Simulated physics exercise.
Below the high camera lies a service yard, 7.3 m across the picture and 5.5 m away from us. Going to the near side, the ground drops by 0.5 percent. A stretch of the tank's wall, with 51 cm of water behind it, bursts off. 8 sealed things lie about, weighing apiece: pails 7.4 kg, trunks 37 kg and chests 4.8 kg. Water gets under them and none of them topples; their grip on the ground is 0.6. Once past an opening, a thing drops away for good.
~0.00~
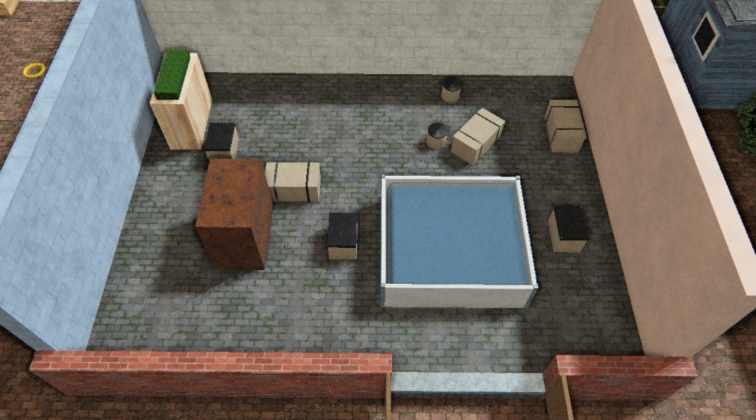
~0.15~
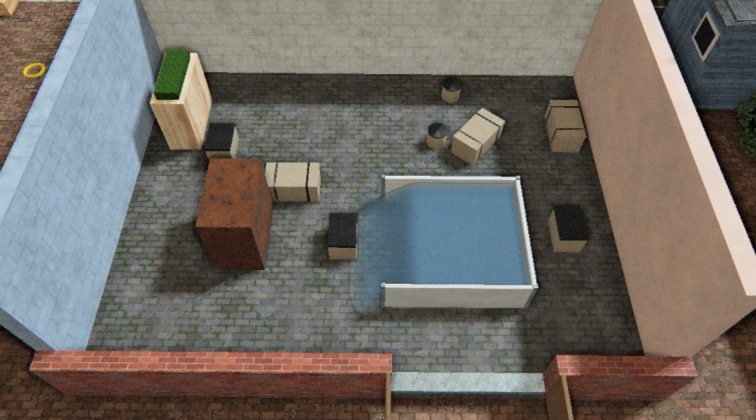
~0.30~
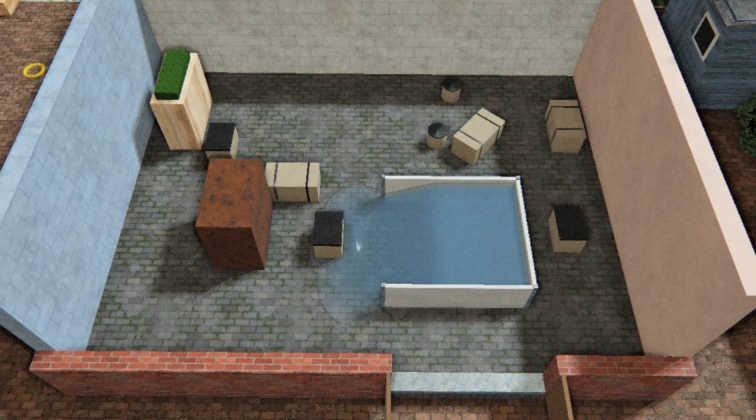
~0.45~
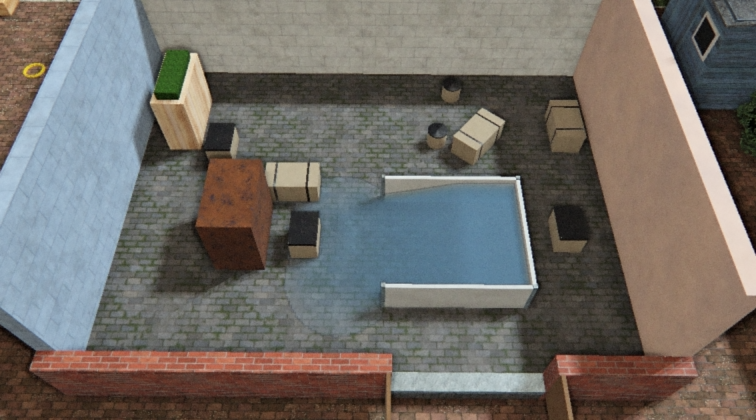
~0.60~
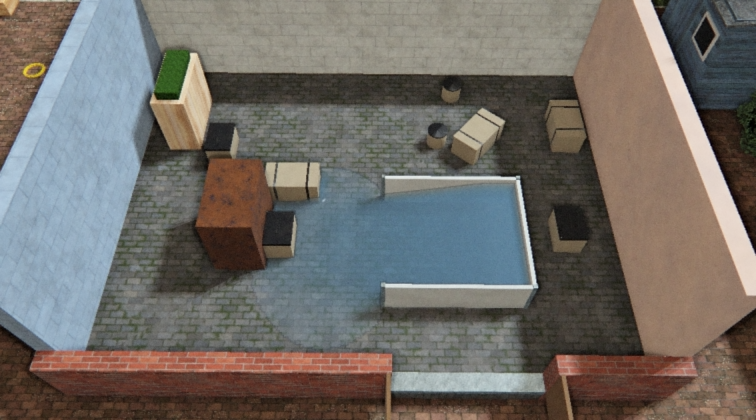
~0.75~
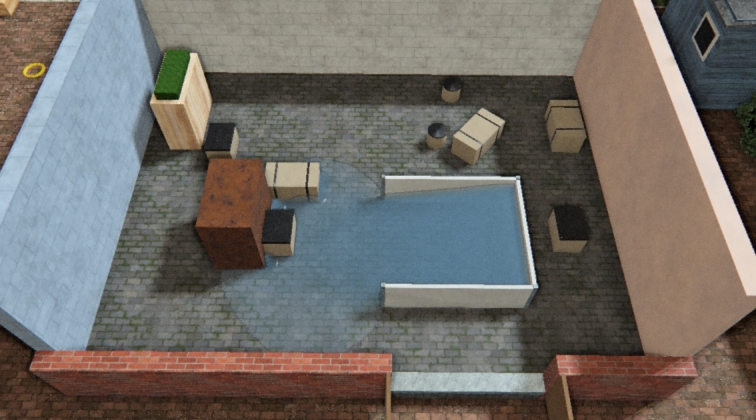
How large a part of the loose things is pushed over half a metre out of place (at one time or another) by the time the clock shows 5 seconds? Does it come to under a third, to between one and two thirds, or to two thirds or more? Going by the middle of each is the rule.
Most likely the fraction ends up short of a third, I'd say.
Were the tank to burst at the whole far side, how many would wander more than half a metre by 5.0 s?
Then the count would be 6.
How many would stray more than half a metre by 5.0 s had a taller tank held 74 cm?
Then the count would be 3.
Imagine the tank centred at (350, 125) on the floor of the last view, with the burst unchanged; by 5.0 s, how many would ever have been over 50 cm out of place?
The answer would then be 1.
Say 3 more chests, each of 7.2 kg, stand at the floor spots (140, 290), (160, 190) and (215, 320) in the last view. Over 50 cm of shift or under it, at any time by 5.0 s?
Order as given: Goes farther, goes farther, goes farther.
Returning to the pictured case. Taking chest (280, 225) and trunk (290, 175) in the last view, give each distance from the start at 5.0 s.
Shifts in order: 300 cm; 200 cm.
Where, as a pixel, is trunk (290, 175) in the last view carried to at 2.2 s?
Look about (263, 119).
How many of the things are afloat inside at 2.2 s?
1.
After 1.1 s 1 of 8 are over 50 cm from their spots; 1 afloat.
After 2.2 s 2 of 8 are over 50 cm from their spots; 1 afloat.
After 3.5 s 2 of 8 are over 50 cm from their spots; 2 afloat.
After 5.0 s 2 of 8 are over 50 cm from their spots, and 2 have been at some point; 2 afloat.
